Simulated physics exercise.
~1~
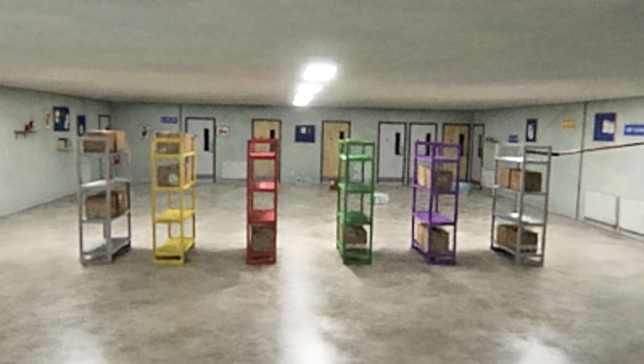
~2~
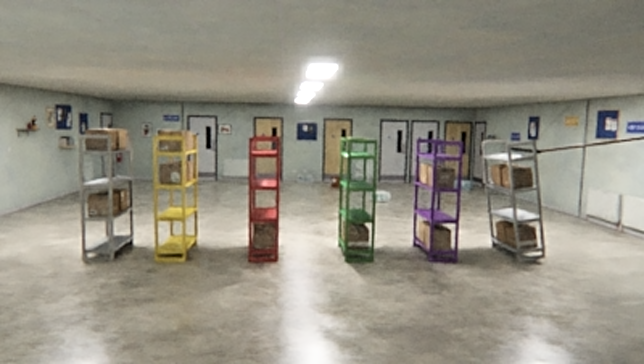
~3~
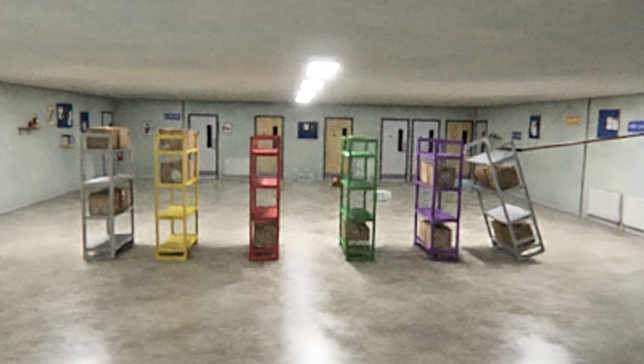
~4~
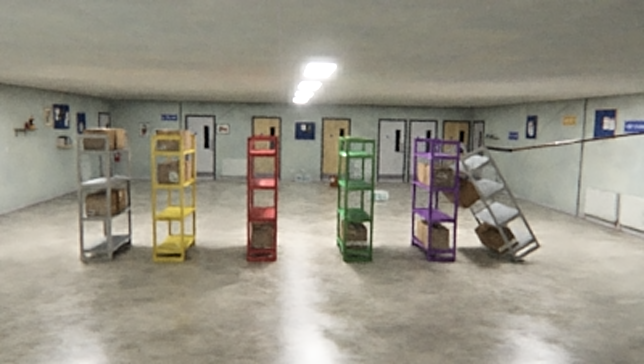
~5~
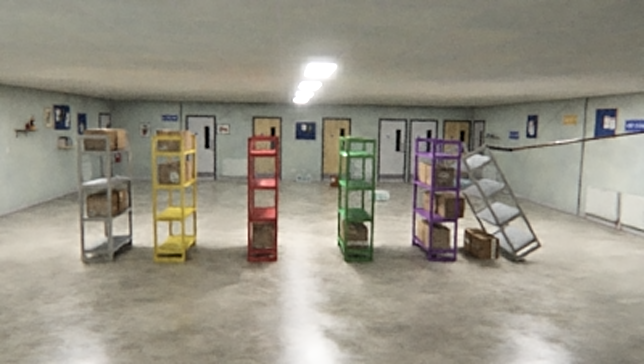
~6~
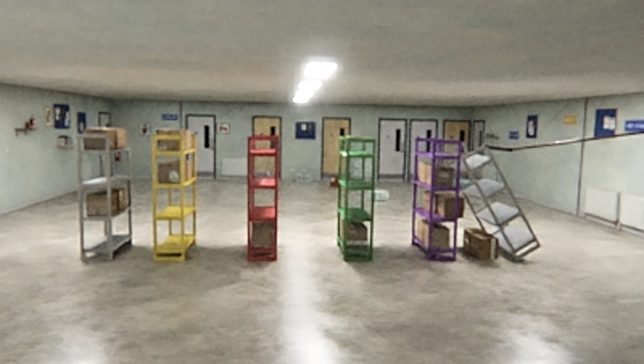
The grey shelving unit at the right end of a row of six tipped left as a pole reached in from the right, and it came to rest leaning against the purple one, a box spilling onto the floor while the other five stayed standing.
